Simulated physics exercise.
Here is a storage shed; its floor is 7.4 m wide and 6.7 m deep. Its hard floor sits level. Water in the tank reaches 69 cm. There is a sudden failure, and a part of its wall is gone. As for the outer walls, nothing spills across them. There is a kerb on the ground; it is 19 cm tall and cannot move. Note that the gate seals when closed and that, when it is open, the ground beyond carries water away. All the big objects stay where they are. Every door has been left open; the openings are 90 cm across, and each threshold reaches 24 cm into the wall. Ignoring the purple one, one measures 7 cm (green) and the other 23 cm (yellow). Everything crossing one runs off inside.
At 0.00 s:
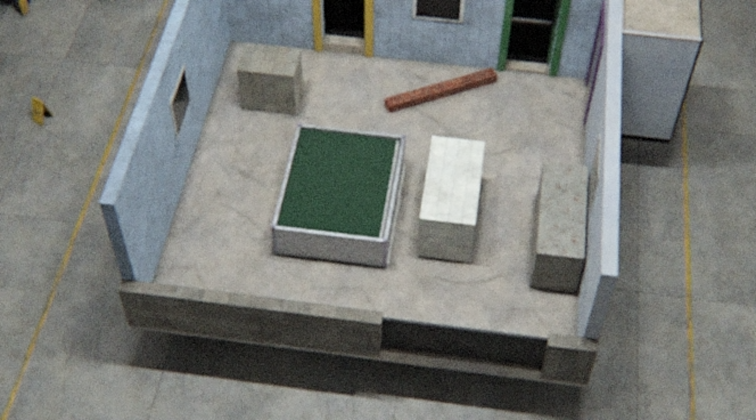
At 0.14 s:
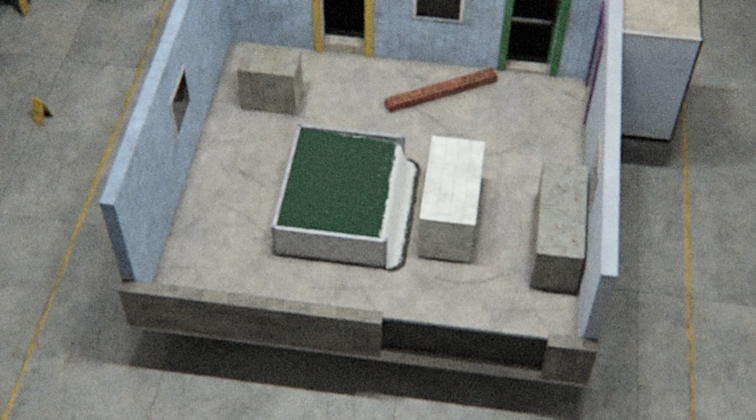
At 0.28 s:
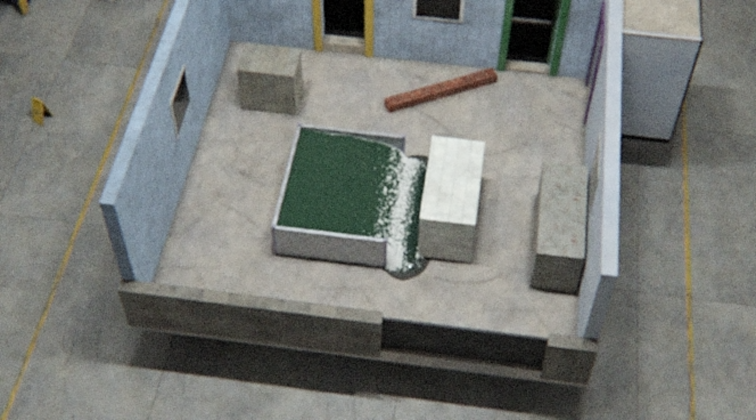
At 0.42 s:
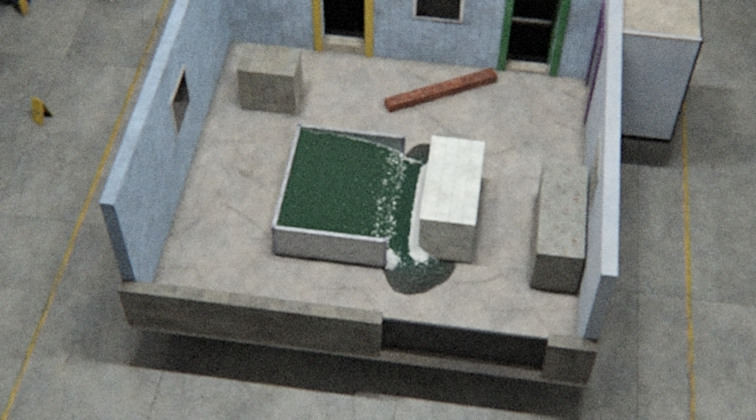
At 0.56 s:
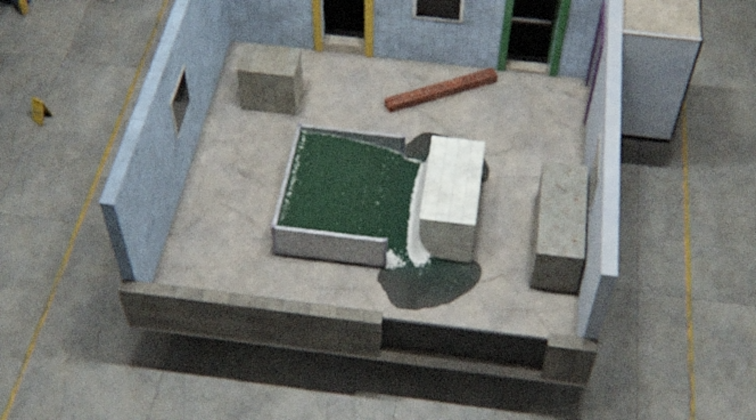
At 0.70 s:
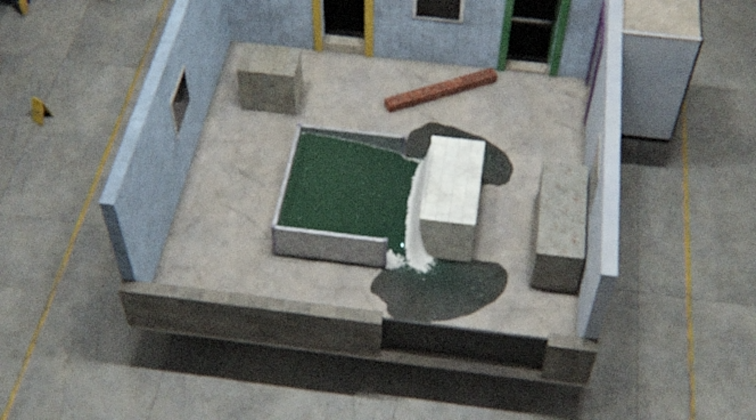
At the start, a walled tank of still green water sits on the dry floor of a room among pale blocks. Its right side opens and water pours out with white foam against the nearby white block, then spreads around both ends of it in widening dark patches while the tank's level lowers slightly.
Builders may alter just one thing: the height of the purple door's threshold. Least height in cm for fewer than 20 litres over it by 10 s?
Roughly 17 cm.
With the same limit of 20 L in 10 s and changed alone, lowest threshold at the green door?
Roughly 11.0 cm at green.
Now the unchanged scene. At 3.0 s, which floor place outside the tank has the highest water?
(578, 301).
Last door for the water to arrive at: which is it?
The yellow door.
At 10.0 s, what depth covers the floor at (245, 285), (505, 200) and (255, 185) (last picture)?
The three readings, in order, are 3, 10 and 2 cm.
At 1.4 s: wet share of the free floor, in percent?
About 30 per cent.
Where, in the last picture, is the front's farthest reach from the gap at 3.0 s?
(588, 80).
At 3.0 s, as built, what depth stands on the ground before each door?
In cm: Purple 17, green 11, yellow 0.
After 1.4 s water covers 30 % of the floor, deepest (50 cm) near (409, 184); it has not reached the purple door.
After 3.0 s water covers 45 % of the floor, deepest (36 cm) near (578, 301); 17 cm at the purple door, 32 litres in over its 5 cm threshold.
After 10.0 s water covers 90 % of the floor, deepest (14 cm) near (575, 363); 10 cm at the purple door, 266 litres in over its 5 cm threshold.
At the purple door as built, the water arrived by 1.8 s and peaked near 18 cm at 2.8 s.
Run again over the same 10 s with other heights there, 35 litres in over 14.5 cm, 11 litres over 19.5 cm. The limit of 20 litres is kept from about 17 cm up.
